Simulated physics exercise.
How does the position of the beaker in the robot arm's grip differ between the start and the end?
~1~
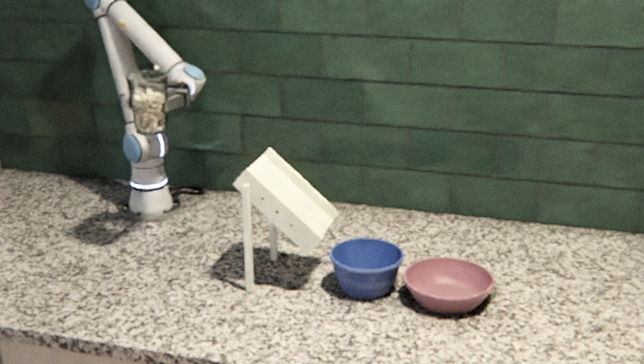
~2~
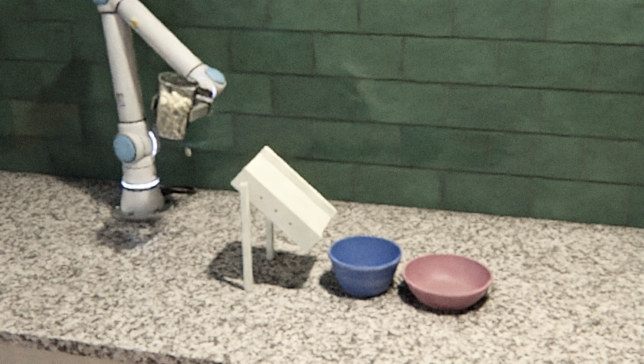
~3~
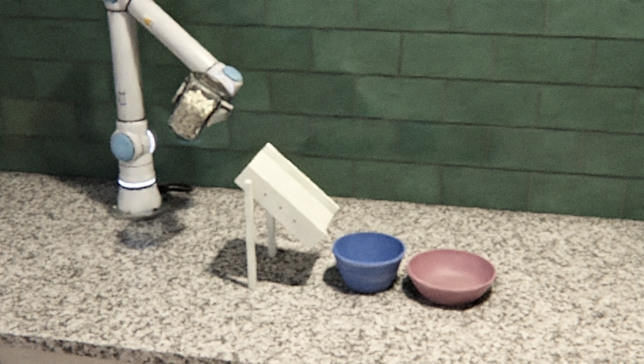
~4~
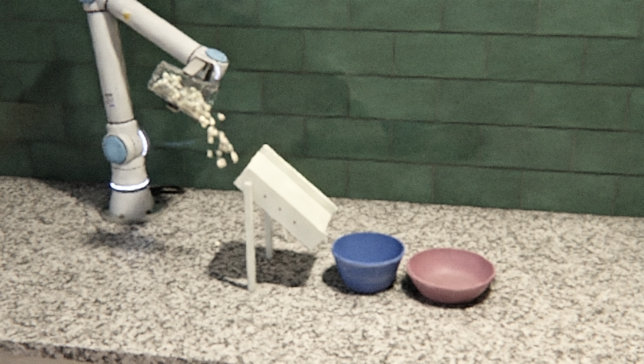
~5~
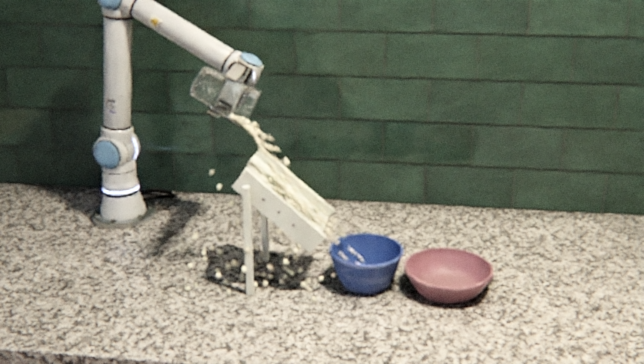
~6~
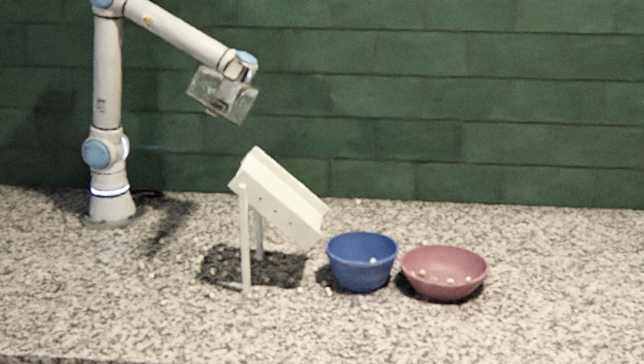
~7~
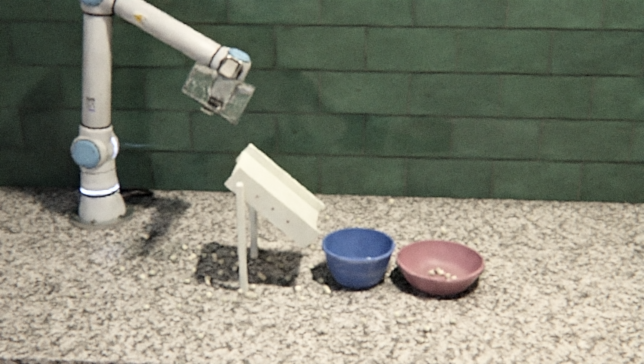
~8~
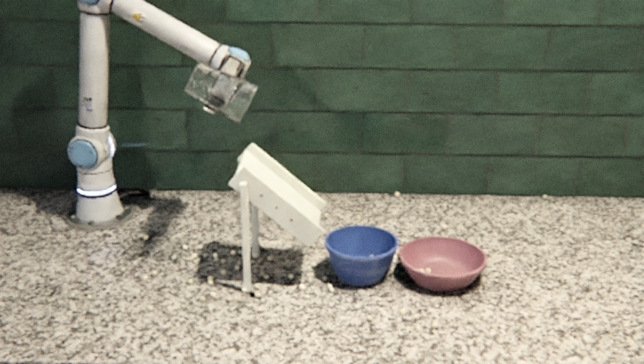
At the start the beaker is held upright, while at the end it is tipped over on its side.
